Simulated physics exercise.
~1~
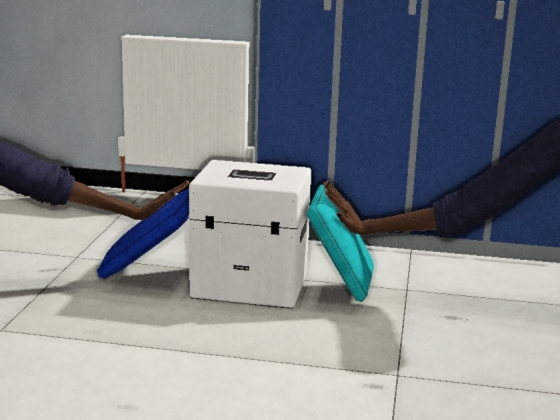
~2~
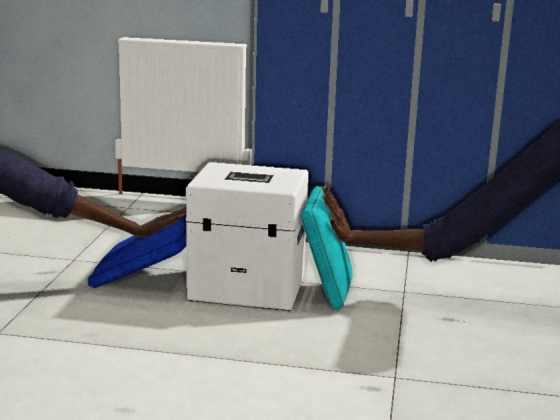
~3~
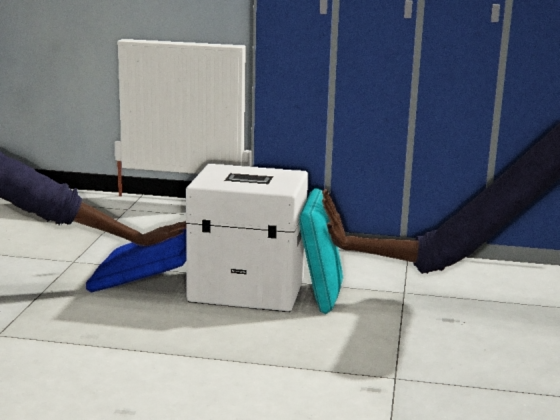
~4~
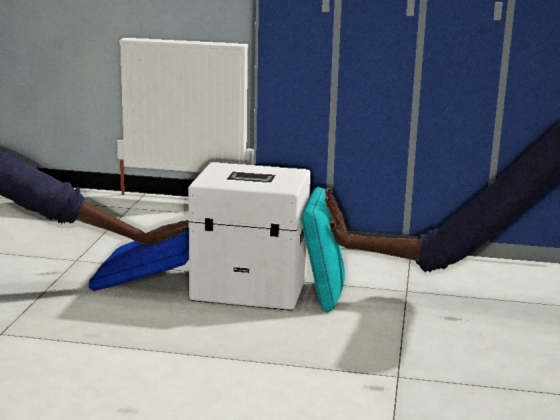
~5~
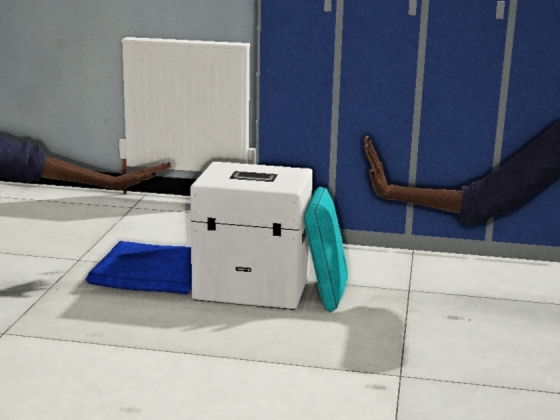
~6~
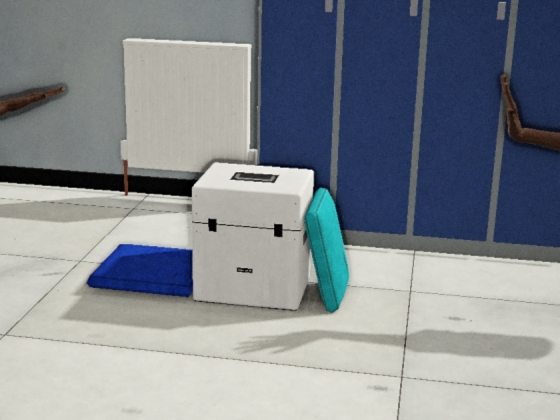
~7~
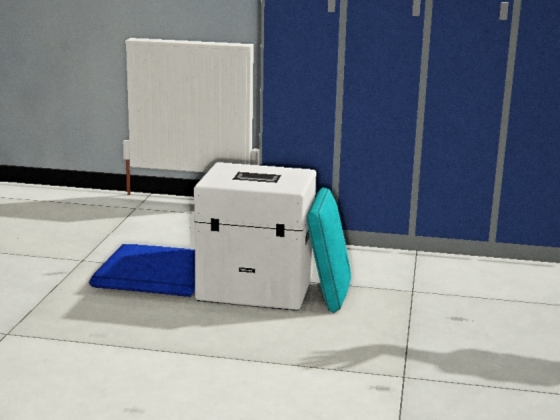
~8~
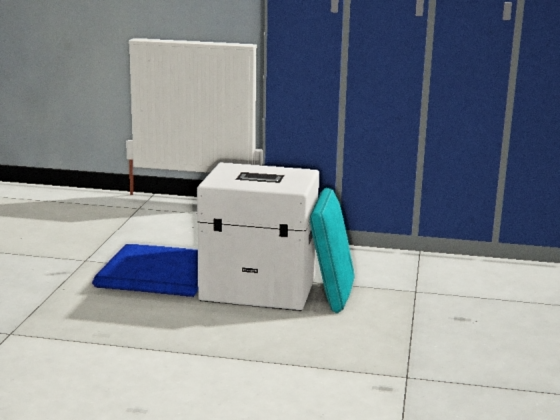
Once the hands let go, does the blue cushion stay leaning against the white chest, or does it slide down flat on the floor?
The blue cushion slides down and lies flat on the floor, while the turquoise pillow keeps leaning against the chest.
On a smooth, pale tiled floor before a grey wall with a white panel and a row of blue lockers, a slightly swaying camera looks down a little at a white chest. Two hands reach in from either side, holding a blue cushion against its left side and a turquoise pillow against its right. The blue cushion tilts lower under the left hand, while the pillow shifts slightly to stand steeper. The hands let go and draw back out of view. The blue cushion ends up flat on the floor beside the chest, and the turquoise pillow stays leaning.
